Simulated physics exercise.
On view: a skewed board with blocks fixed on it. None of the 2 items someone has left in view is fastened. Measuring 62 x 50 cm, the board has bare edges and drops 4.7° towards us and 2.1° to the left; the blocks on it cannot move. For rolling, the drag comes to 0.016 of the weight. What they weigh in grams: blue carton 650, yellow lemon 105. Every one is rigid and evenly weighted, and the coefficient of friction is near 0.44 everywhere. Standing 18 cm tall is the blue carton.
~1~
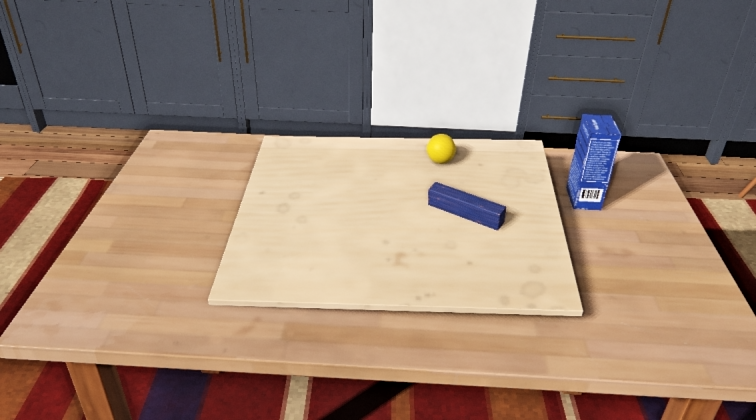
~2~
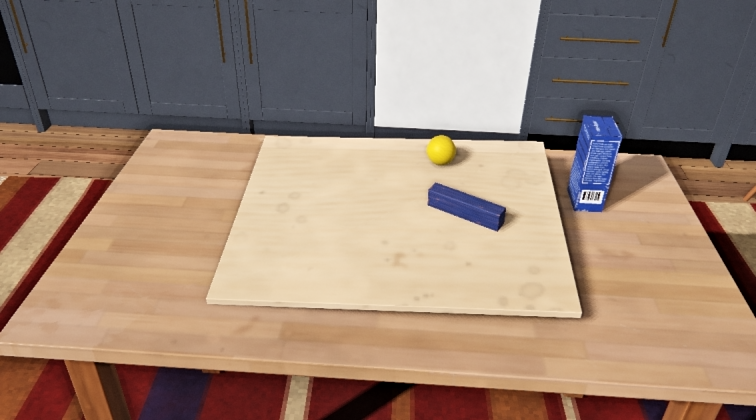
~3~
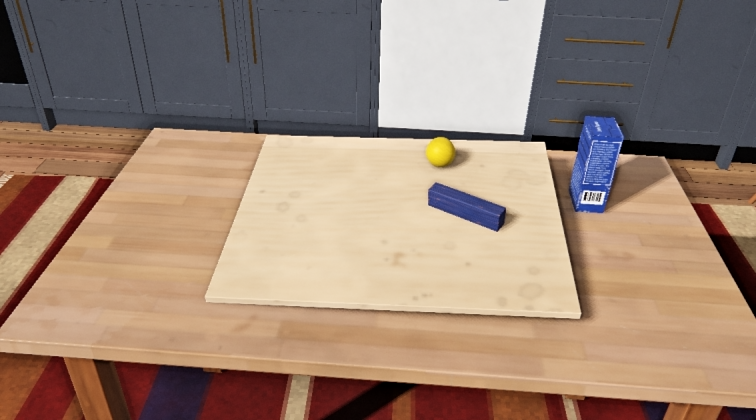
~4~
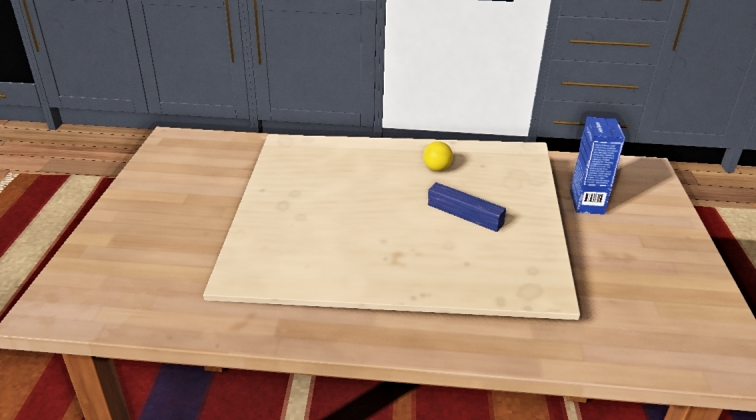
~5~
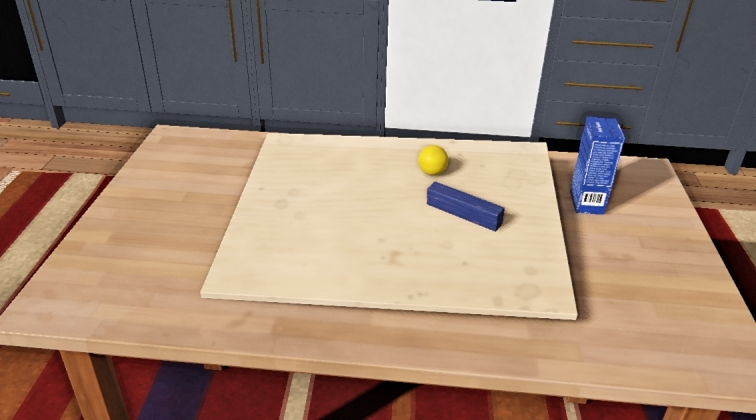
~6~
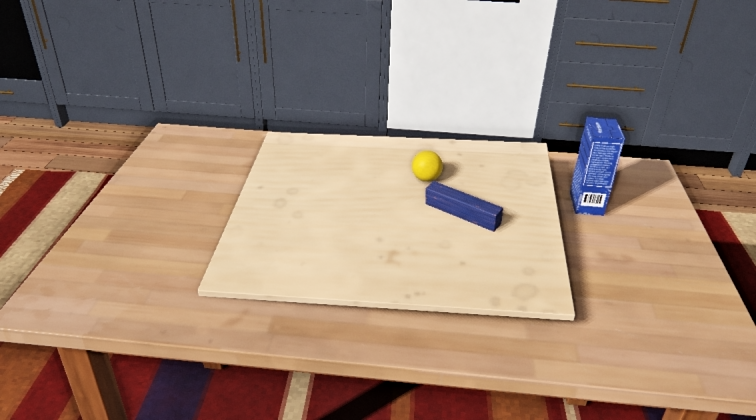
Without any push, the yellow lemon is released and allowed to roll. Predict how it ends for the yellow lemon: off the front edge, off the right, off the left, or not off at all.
It goes off the front edge.
Then, 0.30 s after the last picture, 25 cm of board to the near edge; yellow lemon near (403, 194).
Then, 0.70 s after the last picture, 6 cm of board to the near edge; yellow lemon near (343, 260).
Then, 0.90 s after the last picture, it has gone over the near edge; yellow lemon near (296, 321).
Then, 1.10 s after the last picture, it has gone over the near edge; yellow lemon near (245, 410).
By the end, it has gone over the near edge; blue carton in place, give or take 8 cm.
